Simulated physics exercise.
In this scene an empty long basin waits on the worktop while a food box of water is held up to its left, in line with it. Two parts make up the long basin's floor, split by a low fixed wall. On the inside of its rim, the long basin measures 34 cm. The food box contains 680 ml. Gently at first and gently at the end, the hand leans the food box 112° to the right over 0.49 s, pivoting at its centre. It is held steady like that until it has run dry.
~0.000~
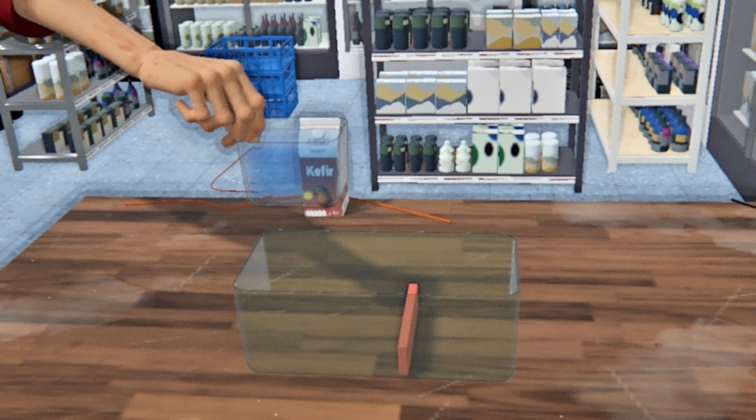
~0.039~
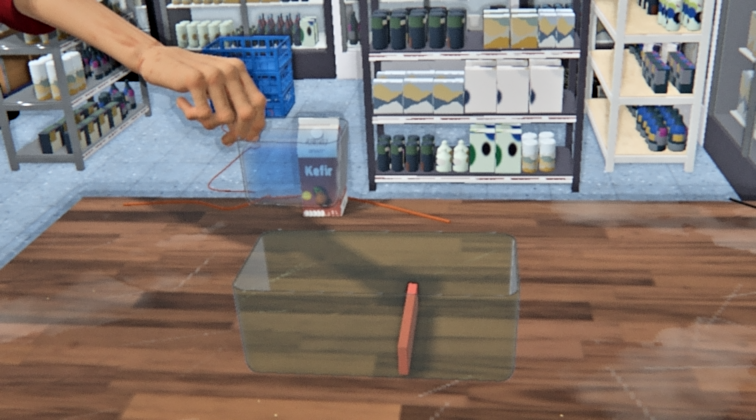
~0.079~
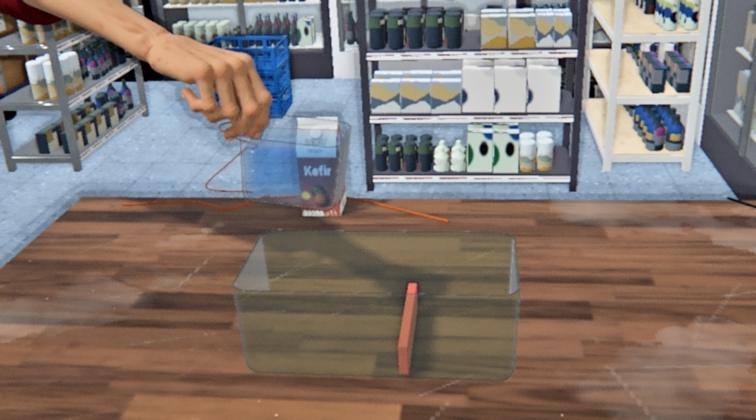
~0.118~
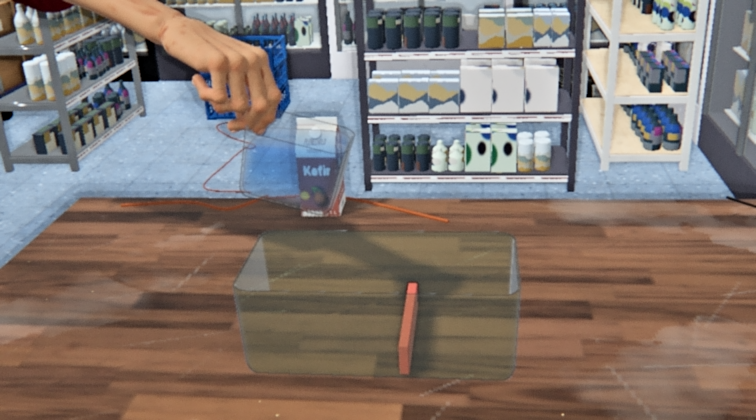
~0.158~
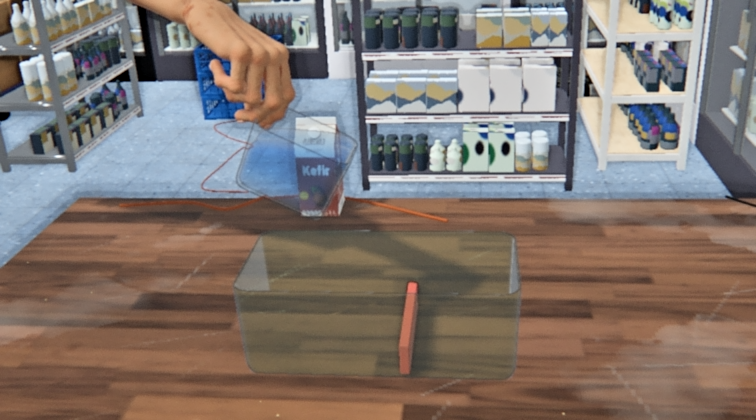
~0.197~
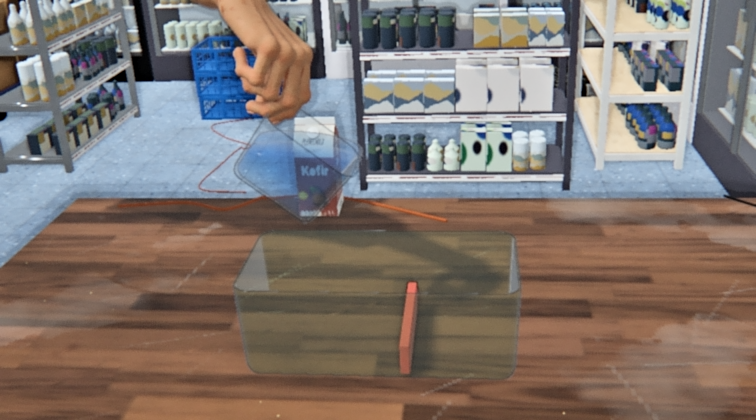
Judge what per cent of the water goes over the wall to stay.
31 percent, roughly.
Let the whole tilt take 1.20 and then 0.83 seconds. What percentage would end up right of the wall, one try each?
Respectively about 65 and 60 percent.
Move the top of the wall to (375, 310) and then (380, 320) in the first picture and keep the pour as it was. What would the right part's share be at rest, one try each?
Try 1: 90 %; try 2: 75 %.
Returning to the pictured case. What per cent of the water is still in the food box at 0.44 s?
22 %.
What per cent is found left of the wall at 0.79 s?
That share comes to around 66 in a hundred.
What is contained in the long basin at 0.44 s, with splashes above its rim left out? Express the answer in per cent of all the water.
Some 40 per cent.
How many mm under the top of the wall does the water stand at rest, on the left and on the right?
Near 28 mm for the left and near 32 mm for the right.
After 0.44 s the tilt is 109° and 23 per cent is still to pour, 19 is left of the wall and 20 right of it.
After 0.61 s the tilt is 112° and 2 per cent is still to pour, 58 is left of the wall and 32 right of it.
After 0.79 s the tilt is 112° and 0 per cent is still to pour, 65 is left of the wall and 30 right of it.
After 0.99 s the tilt is 112° and 0 per cent is still to pour, 67 is left of the wall and 31 right of it.
In the end 67 per cent lies left of the wall, 31 right of it and 2 outside.
